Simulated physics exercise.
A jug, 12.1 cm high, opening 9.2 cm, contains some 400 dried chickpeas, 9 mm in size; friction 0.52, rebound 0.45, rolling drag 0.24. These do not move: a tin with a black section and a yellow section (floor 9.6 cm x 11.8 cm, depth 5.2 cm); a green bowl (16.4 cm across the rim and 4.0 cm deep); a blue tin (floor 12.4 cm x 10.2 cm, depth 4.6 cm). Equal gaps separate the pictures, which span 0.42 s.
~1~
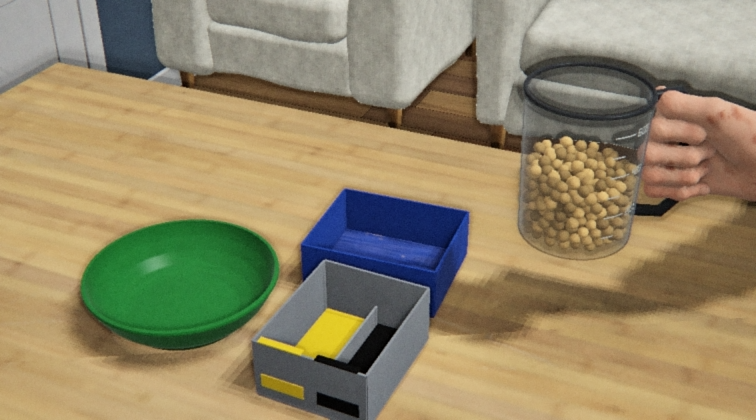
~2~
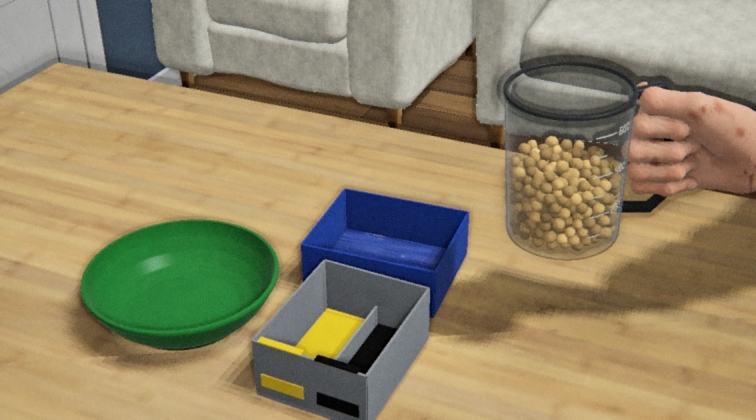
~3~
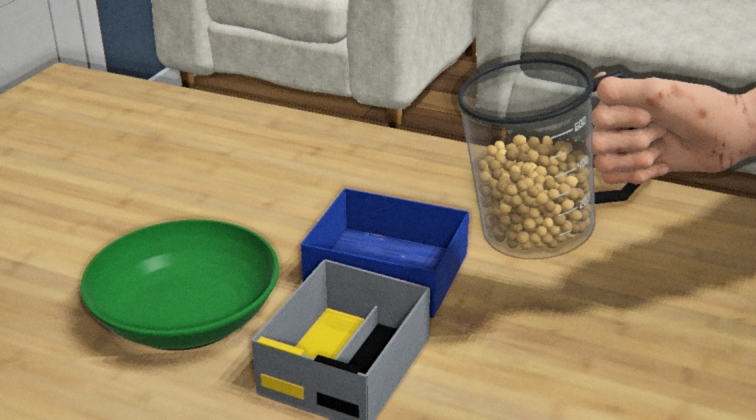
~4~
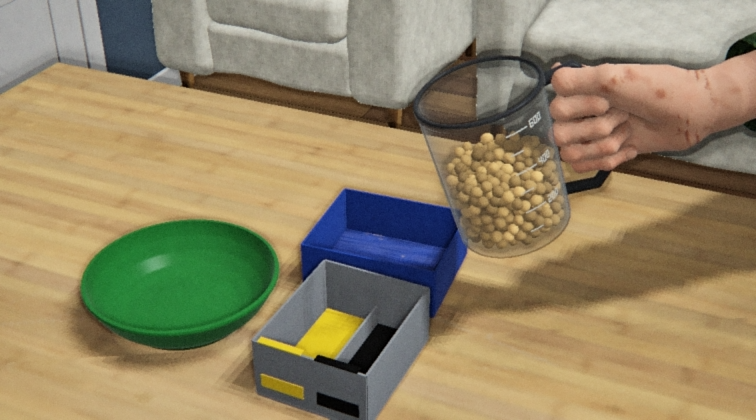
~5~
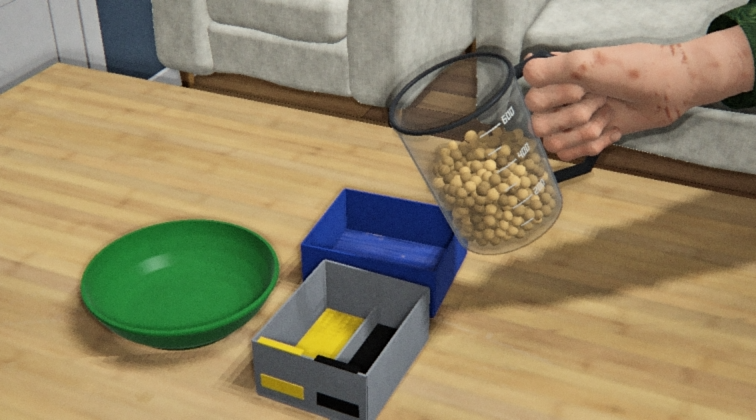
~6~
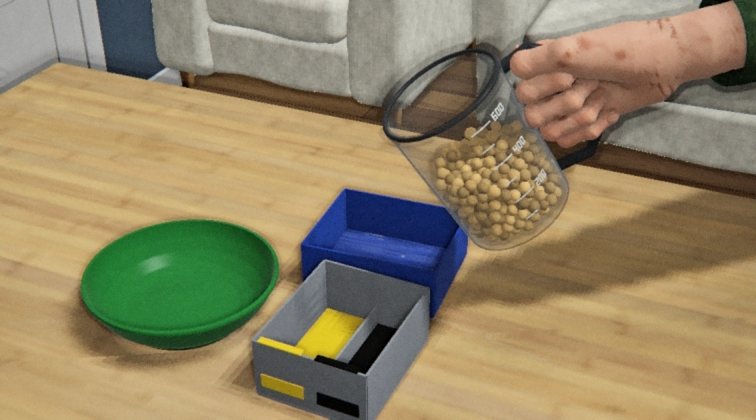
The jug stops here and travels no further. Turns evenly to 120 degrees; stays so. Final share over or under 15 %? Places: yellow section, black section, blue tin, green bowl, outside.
Yellow section: Over, black section: Over, blue tin: Under, green bowl: Under, outside: Under.
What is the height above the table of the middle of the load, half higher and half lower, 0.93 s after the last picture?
Height estimate: Near 18 cm.
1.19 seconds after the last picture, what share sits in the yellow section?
40 %.
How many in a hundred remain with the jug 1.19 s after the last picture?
Some 40 in a hundred.
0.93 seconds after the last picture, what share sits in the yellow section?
It's close to 0 in a hundred by then.
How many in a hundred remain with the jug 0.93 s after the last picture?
Close to 95 in a hundred parts of the load.
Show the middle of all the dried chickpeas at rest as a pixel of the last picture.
It's about (333, 342) in the last view.
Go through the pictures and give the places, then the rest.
The first picture shows jug at (584, 141); tilt 0 degrees; moved 0.0 cm; lip at (528, 94); top of the load at (539, 148); divided tin at (344, 313); green bowl at (181, 271); blue tin at (387, 228).
The second picture shows jug at (567, 142); tilt 3 degrees; moved 1.2 cm; lip at (508, 96); top of the load at (525, 149).
The third picture shows jug at (530, 143); tilt 10 degrees; moved 4.0 cm; low side front left; lip at (462, 104); top of the load at (500, 146).
The fourth picture shows jug at (493, 144); tilt 17 degrees; moved 6.7 cm; low side front left; lip at (417, 112); top of the load at (534, 142).
The fifth picture shows jug at (474, 142); tilt 25 degrees; moved 7.9 cm; low side front left; lip at (392, 121); top of the load at (483, 137).
The sixth picture shows jug at (470, 139); tilt 33 degrees; moved 7.9 cm; low side front left; lip at (386, 129); top of the load at (471, 133); divided tin at (344, 313); green bowl at (181, 271); blue tin at (387, 228).
Then, 0.36 s after the last picture, tilt 64 degrees; jug 100 %; middle of all pieces near (504, 157).
Then, 0.66 s after the last picture, tilt 91 degrees; jug 100 %; middle of all pieces near (493, 145).
Then, 0.93 s after the last picture, tilt 115 degrees; jug 95 %, in the air 5 %; middle of all pieces near (460, 160).
Then, 1.19 s after the last picture, tilt 120 degrees; black section 10 %, jug 40 %, yellow section 40 %, in the air 10 %; middle of all pieces near (379, 262).
In the end, black section 35 %, jug 0 %, outside 0 %, green bowl 0 %, yellow section 65 %, blue tin 0 %.
